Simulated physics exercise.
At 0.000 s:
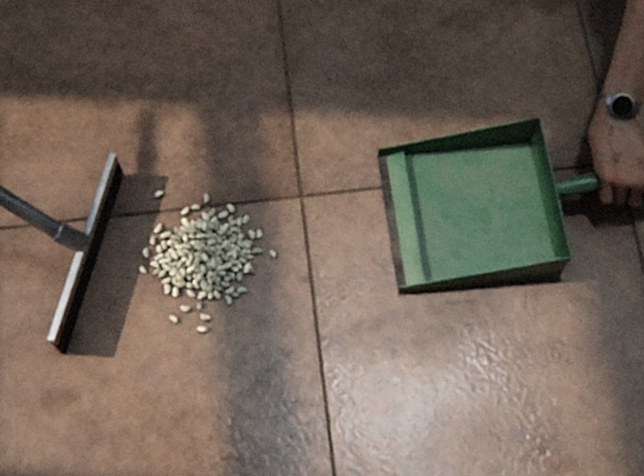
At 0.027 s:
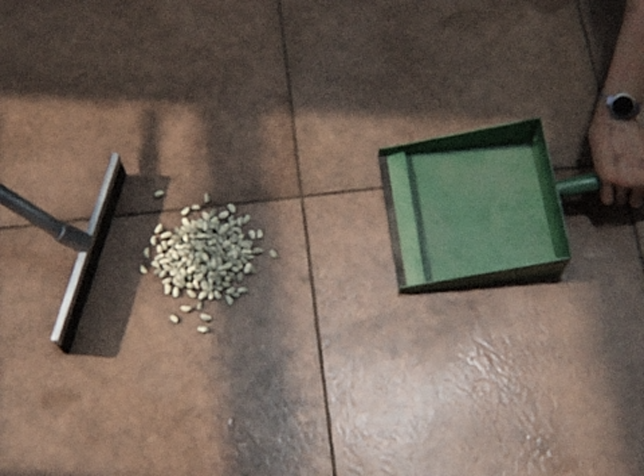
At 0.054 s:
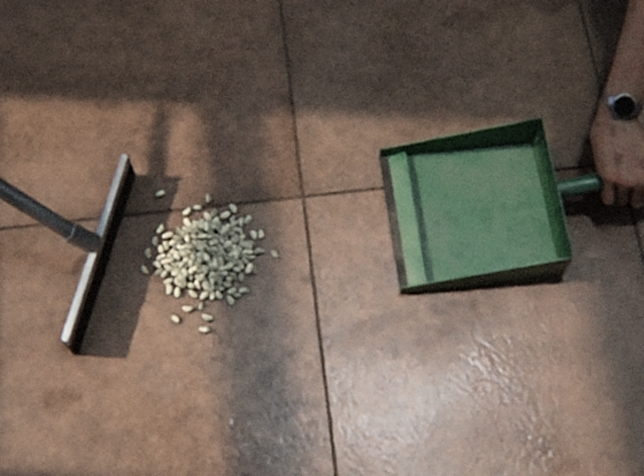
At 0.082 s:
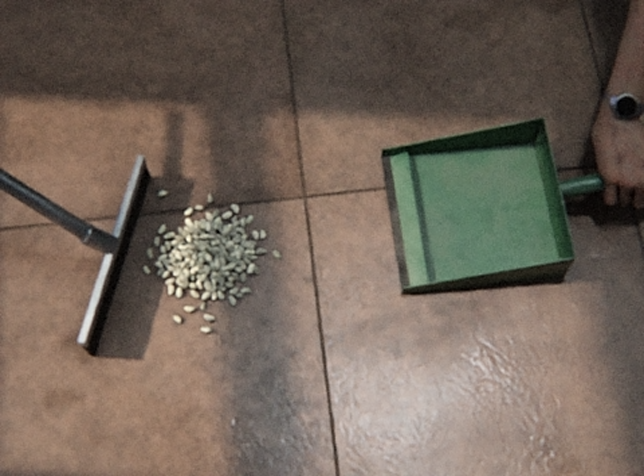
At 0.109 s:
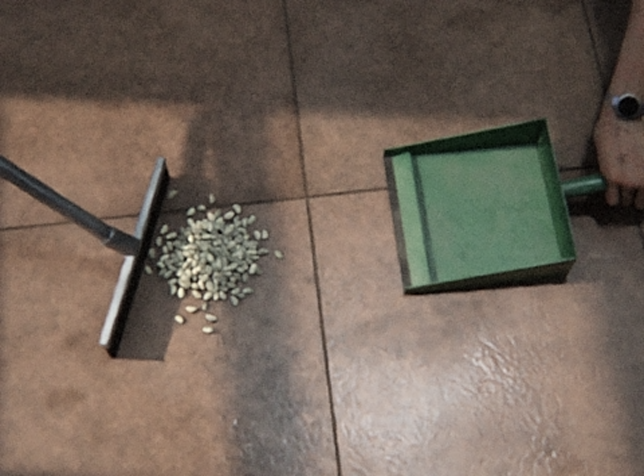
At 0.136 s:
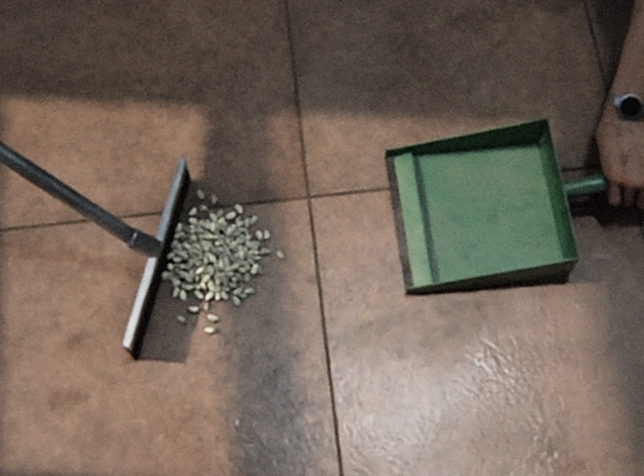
A squeegee-like blade on a grey handle slid rightward across brown floor tiles and pressed into the left side of a pile of pale beans, while a hand held a green dustpan still.
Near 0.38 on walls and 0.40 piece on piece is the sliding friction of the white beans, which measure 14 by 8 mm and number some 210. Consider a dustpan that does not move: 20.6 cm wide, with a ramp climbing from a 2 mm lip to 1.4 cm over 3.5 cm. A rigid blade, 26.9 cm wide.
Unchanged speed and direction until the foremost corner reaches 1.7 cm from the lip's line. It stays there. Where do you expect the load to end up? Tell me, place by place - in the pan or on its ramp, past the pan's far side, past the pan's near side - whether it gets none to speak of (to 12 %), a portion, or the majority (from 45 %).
Pan: A portion; far side: None to speak of; near side: A portion.
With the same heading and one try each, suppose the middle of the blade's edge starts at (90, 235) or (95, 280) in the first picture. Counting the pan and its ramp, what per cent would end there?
Estimates: 25 percent and 25 percent.
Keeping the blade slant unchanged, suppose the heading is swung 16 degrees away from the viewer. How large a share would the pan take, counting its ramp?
In that case around 25 per cent.
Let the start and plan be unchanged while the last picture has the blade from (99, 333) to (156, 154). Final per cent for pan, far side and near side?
Split: Pan = 5, far = 0, near = 20.
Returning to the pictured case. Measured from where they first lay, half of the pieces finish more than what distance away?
I'd say near 28 cm.
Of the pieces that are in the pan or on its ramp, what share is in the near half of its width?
Around 80 percent.
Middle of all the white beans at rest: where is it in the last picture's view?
Roughly (407, 280).
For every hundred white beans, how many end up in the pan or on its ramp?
25 %.
After 0.28 s, middle of the blade 18 cm from the lip; 0 % over the lip, far side 0 %, near side 15 %.
After 0.38 s, middle of the blade 9 cm from the lip; 0 % over the lip, far side 0 %, near side 30 %.
After 0.60 s, middle of the blade 6 cm from the lip; 25 % over the lip, far side 0 %, near side 40 %.
In the end, at 2.6 s, pan 25 %, far side 0 %, near side 40 %, in front of the lip or behind the blade 35 %.
